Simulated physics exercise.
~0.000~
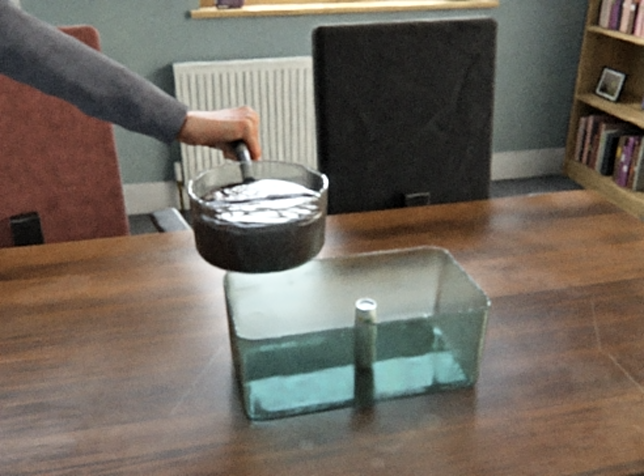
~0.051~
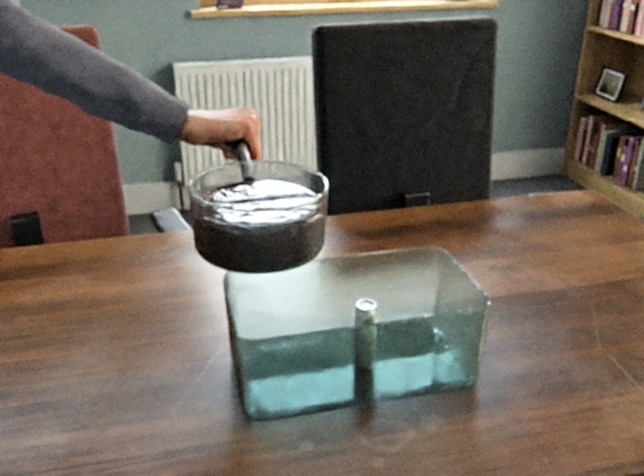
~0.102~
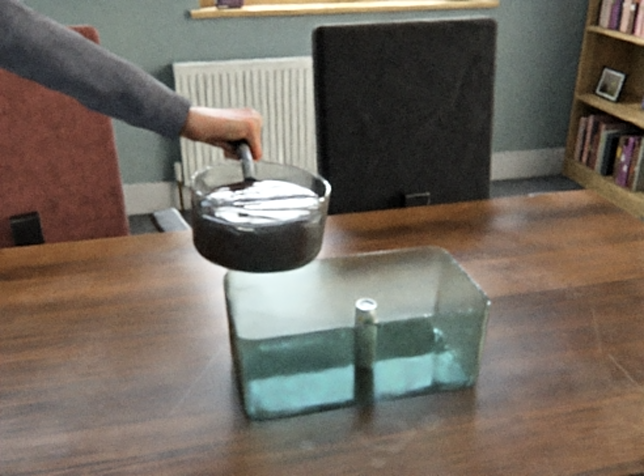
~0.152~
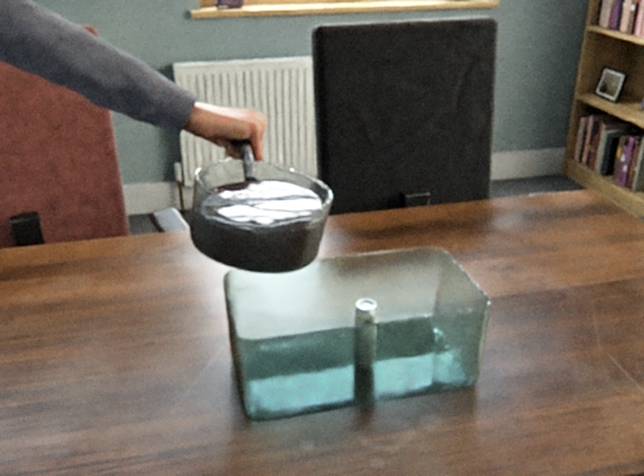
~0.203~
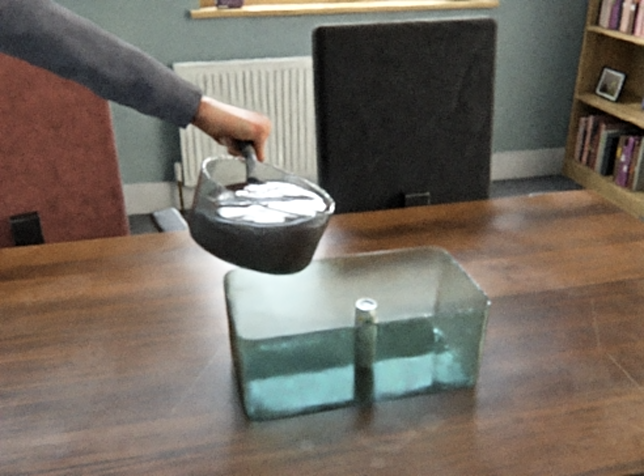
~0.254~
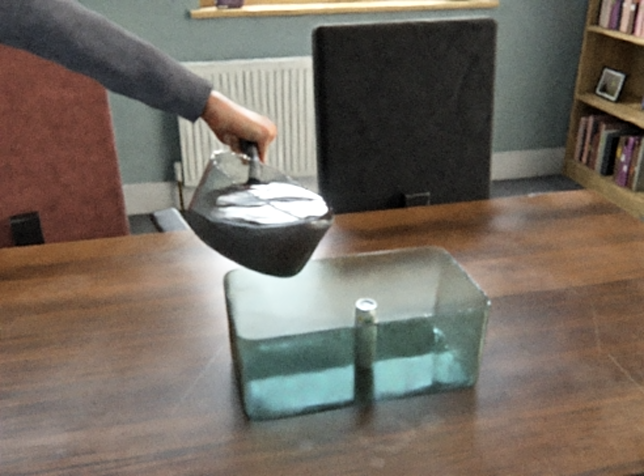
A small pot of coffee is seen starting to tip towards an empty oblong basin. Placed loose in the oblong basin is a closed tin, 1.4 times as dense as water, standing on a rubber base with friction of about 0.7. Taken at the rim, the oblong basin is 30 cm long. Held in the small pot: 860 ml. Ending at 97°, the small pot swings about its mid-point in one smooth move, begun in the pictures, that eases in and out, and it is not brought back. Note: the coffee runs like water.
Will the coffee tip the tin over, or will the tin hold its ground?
It is tipped over.
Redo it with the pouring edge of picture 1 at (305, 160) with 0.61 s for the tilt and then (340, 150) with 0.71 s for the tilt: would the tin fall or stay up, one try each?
First it falls; then it stays up.
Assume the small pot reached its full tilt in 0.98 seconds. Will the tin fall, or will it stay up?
Then the tin does not tip.
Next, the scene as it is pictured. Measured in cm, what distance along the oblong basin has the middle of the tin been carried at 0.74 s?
1 cm, roughly.
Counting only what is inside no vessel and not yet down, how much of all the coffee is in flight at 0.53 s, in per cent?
Estimate: About 34 % of all of it.
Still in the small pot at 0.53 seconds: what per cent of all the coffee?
38 %.
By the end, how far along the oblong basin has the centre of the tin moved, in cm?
It finishes around 7.0 cm from where it began.
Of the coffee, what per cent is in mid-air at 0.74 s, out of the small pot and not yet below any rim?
Around 5 percent of the liquid.
By 0.53 s the tilt is 86° and 38 per cent is still to pour; the tin stands where it began.
By 0.74 s the tilt is 97° and 11 per cent is still to pour; the tin stands 1 cm from where it began.
By 0.95 s the tilt is 97° and 3 per cent is still to pour; the tin leans 17°.
By 1.18 s the tilt is 97° and 1 per cent is still to pour; the tin lies on its side.
At rest the tin lies on its side.
